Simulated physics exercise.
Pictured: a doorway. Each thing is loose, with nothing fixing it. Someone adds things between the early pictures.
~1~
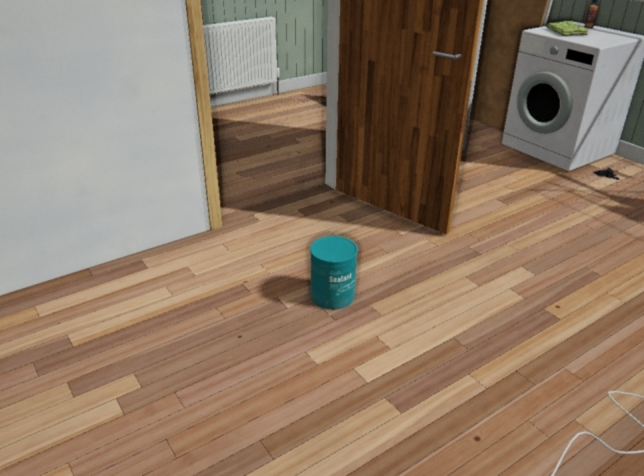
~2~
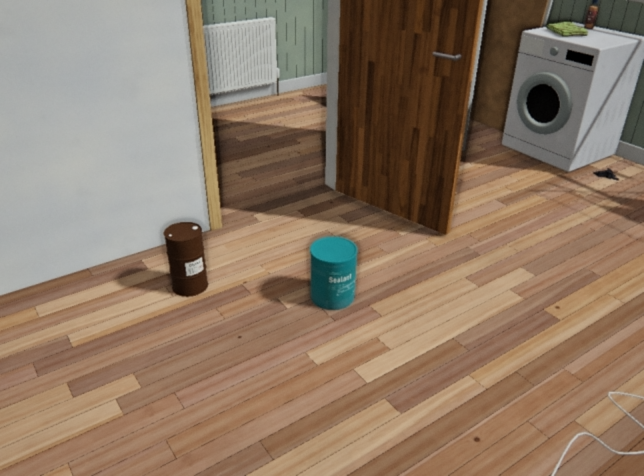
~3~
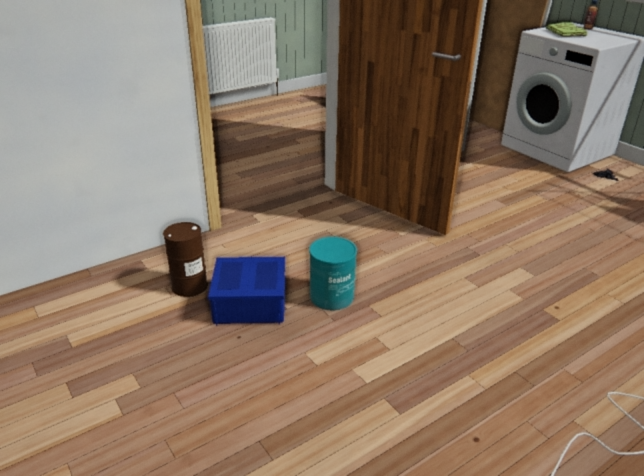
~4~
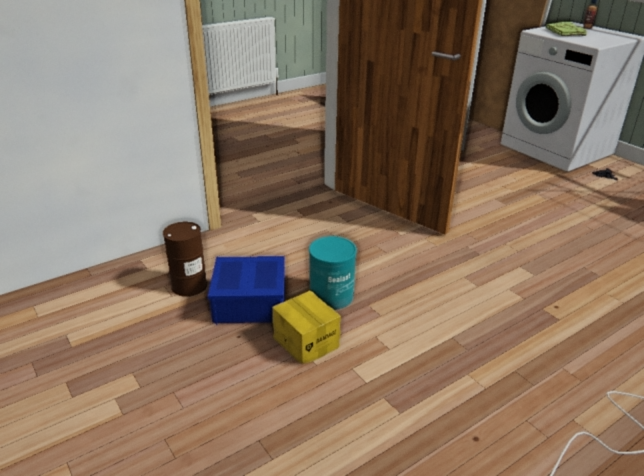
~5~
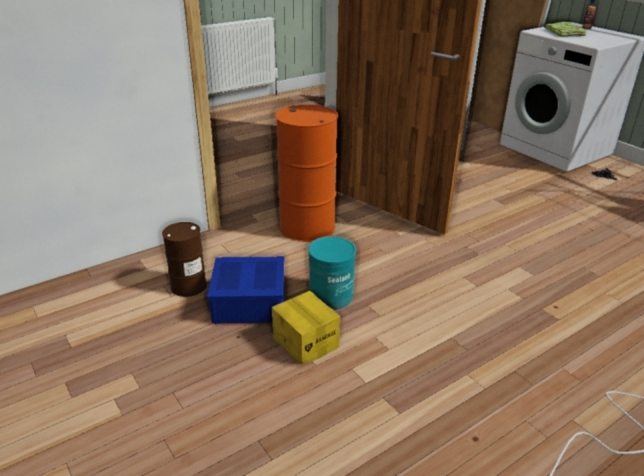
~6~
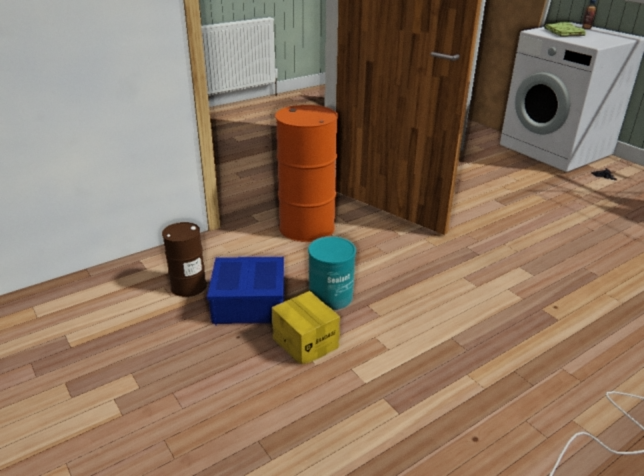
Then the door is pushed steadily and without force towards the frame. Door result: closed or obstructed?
Obstructed.
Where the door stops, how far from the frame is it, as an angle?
Near 55° open.
Then, 0.70 s later than the last frame, door at 89°.
Then, 1.20 s later than the last frame, door at 67°.
When it is over, door at 55°; all 5 as before. End places, in pixels of the last picture, orange drum near (306, 174).
